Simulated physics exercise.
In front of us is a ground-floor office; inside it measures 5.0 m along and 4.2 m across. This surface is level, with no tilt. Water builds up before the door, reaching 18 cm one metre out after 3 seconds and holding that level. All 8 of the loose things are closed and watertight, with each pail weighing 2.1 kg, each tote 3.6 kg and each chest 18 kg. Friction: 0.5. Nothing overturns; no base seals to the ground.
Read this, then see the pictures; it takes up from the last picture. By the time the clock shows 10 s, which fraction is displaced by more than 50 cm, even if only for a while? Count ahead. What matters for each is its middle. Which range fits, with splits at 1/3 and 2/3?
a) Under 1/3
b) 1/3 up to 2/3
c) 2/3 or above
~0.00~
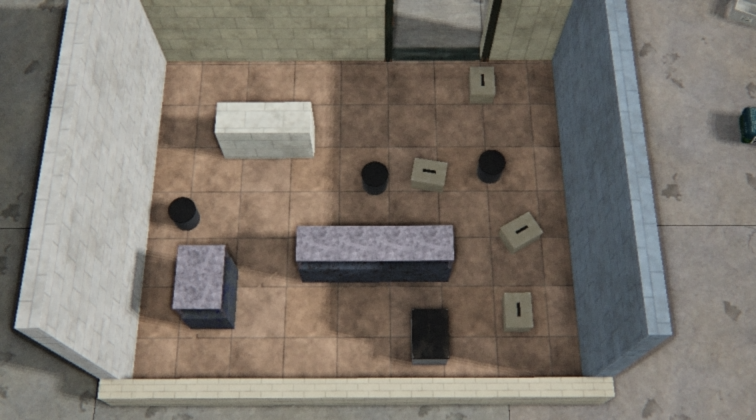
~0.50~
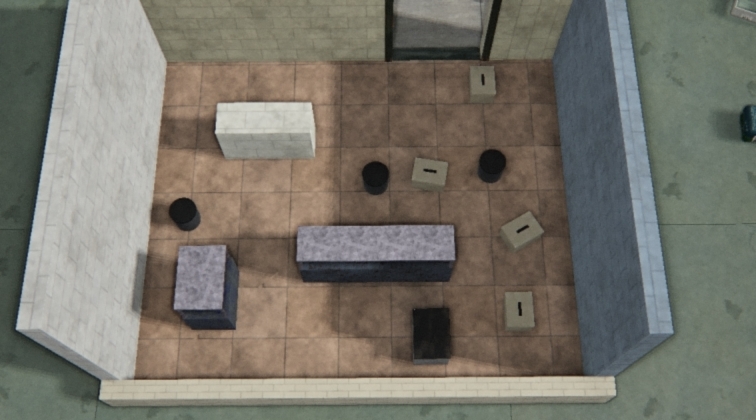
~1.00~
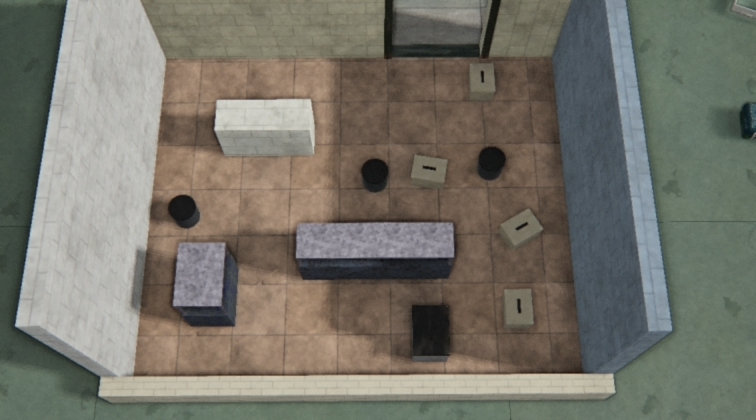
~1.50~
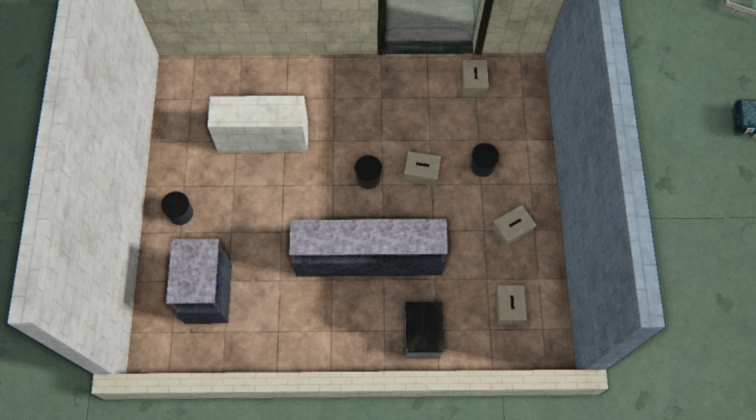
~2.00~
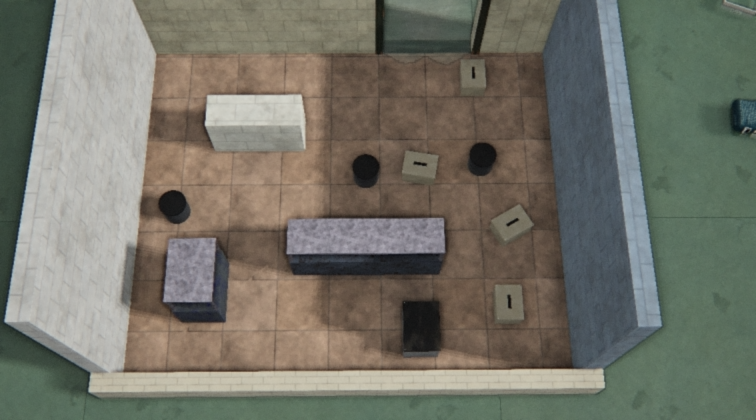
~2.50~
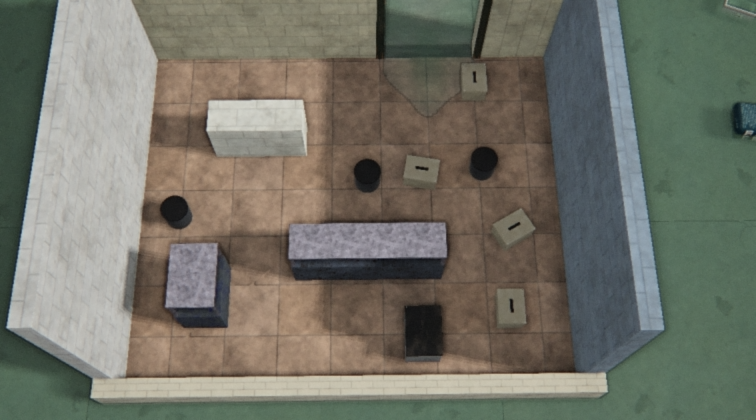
c.
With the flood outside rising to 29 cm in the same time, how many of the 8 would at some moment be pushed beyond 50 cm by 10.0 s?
Then 8 of them.
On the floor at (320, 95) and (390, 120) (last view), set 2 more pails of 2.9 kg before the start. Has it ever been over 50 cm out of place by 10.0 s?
Well, the first one stays inside the mark, and the second tops the mark.
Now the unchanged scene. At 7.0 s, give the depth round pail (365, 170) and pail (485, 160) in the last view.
Depth approx. 4 cm / 8 cm.
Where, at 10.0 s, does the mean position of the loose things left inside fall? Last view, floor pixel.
At about (401, 269).
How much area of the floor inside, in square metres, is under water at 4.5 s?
About 7.5 m2.
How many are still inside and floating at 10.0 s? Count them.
At that time the total is 6.
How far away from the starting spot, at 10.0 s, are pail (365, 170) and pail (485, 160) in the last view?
They've ended up 250 cm and 200 cm away, in that order.
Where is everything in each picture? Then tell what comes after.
In the first frame, a pail at (182, 210) rests on the ground; a pail at (492, 162), on the bottom; water covers 0.0 m2; 0 of 8 have shifted.
In the second frame, a pail at (183, 210) rests on the ground; a pail at (493, 161), on the bottom; water covers 0.0 m2; 0 of 8 have shifted.
In the third frame, a pail at (182, 207), on the bottom; a pail at (492, 159), on the bottom; water covers 0.0 m2; 0 of 8 have shifted.
In the fourth frame, a pail at (175, 204) rests on the ground; a pail at (486, 155), on the bottom; water covers 0.0 m2; 0 of 8 have shifted.
In the fifth frame, a pail at (172, 203) rests on the ground; a pail at (483, 154) rests on the ground; water covers 0.1 m2; 0 of 8 have shifted.
In the sixth frame, a pail at (174, 208), on the bottom; a pail at (485, 159), on the bottom; water covers 0.6 m2; 0 of 8 have shifted.
After 3.5 s 0 of 8 are over 50 cm from their spots; 0 afloat.
After 4.5 s 4 of 8 are over 50 cm from their spots; 2 afloat.
After 7.0 s 6 of 8 are over 50 cm from their spots; 5 afloat.
After 10.0 s 7 of 8 are over 50 cm from their spots, and 7 have been at some point; 6 afloat.
